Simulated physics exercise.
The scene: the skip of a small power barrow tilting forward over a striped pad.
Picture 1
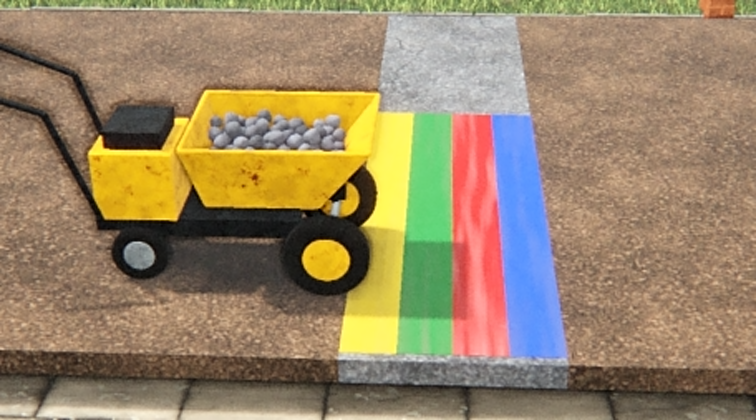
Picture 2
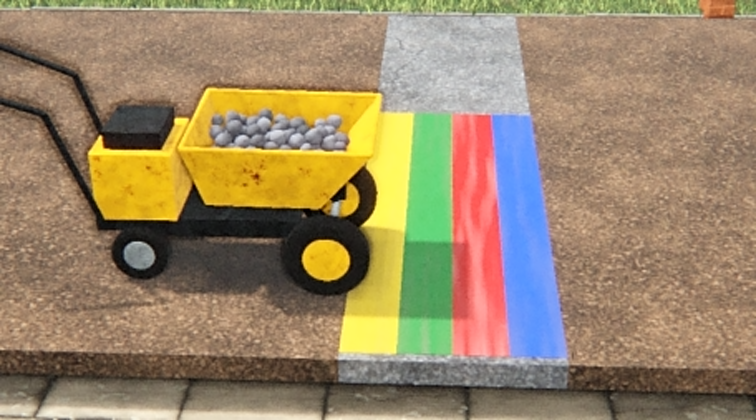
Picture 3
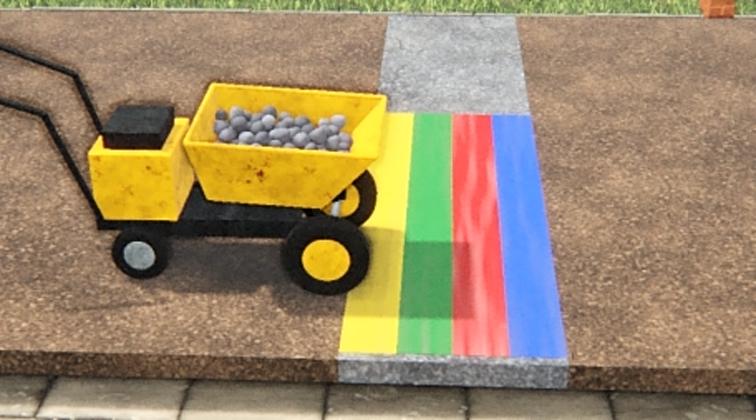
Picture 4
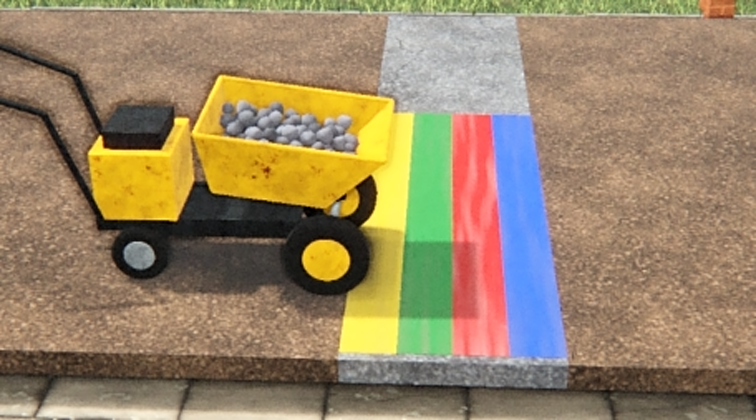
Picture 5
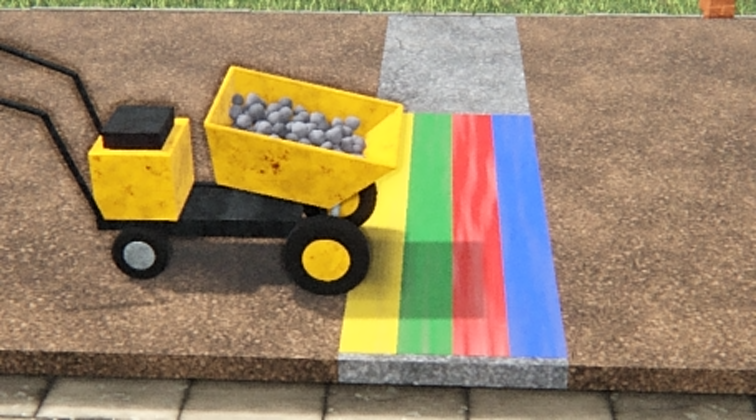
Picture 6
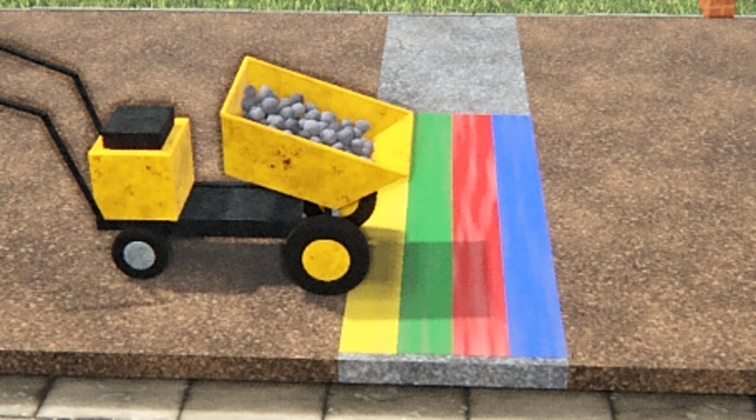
Yellow power barrow standing beside a pad striped yellow, green, red and blue, its skip of round grey cobbles tilting forward to the right.
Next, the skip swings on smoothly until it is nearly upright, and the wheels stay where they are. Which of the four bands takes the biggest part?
The heap favours the red strip.
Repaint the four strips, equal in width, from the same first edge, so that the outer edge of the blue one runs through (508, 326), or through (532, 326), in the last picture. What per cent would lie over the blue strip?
About 30 and 30 per cent.
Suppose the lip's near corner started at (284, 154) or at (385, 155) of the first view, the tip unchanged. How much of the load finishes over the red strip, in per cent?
In turn 10 and 30 in a hundred.
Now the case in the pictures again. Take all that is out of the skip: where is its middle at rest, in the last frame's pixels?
Near (496, 257).
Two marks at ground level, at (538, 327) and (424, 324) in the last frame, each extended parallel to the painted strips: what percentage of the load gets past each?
The first gives 10 %, the second 70 %.
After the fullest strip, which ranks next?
Second comes the blue strip.
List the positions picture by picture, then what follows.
In the first frame, lip of the skip near (369, 155), level; top of the load near (257, 145), round cobbles; yellow strip near (371, 318); green strip near (425, 320); red strip near (480, 321); blue strip near (535, 322).
In the second frame, lip of the skip near (371, 156), level; top of the load near (258, 144).
In the third frame, lip of the skip near (376, 158), tipped barely; top of the load near (263, 141).
In the fourth frame, lip of the skip near (385, 162), tipped a little; top of the load near (269, 137).
In the fifth frame, lip of the skip near (395, 168), tipped a little; top of the load near (260, 128).
In the sixth frame, lip of the skip near (406, 175), tipped clearly; top of the load near (272, 122); yellow strip near (371, 318); green strip near (425, 320); red strip near (480, 321); blue strip near (535, 322).
Shortly afterwards, skip tipped steeply; the whole lot in the skip.
Next, skip tipped right over; the bulk in the skip; near a quarter over the red strip; only a few over the blue strip.
Some moments later, skip tipped right over; near a third in the skip; near a third over the red strip; near a quarter over the blue strip; a little off the paint.
In the end, skip tipped right over; near a third in the skip; none at all over the yellow strip; only a few over the green strip; near a third over the red strip; near a quarter over the blue strip; a little off the paint.
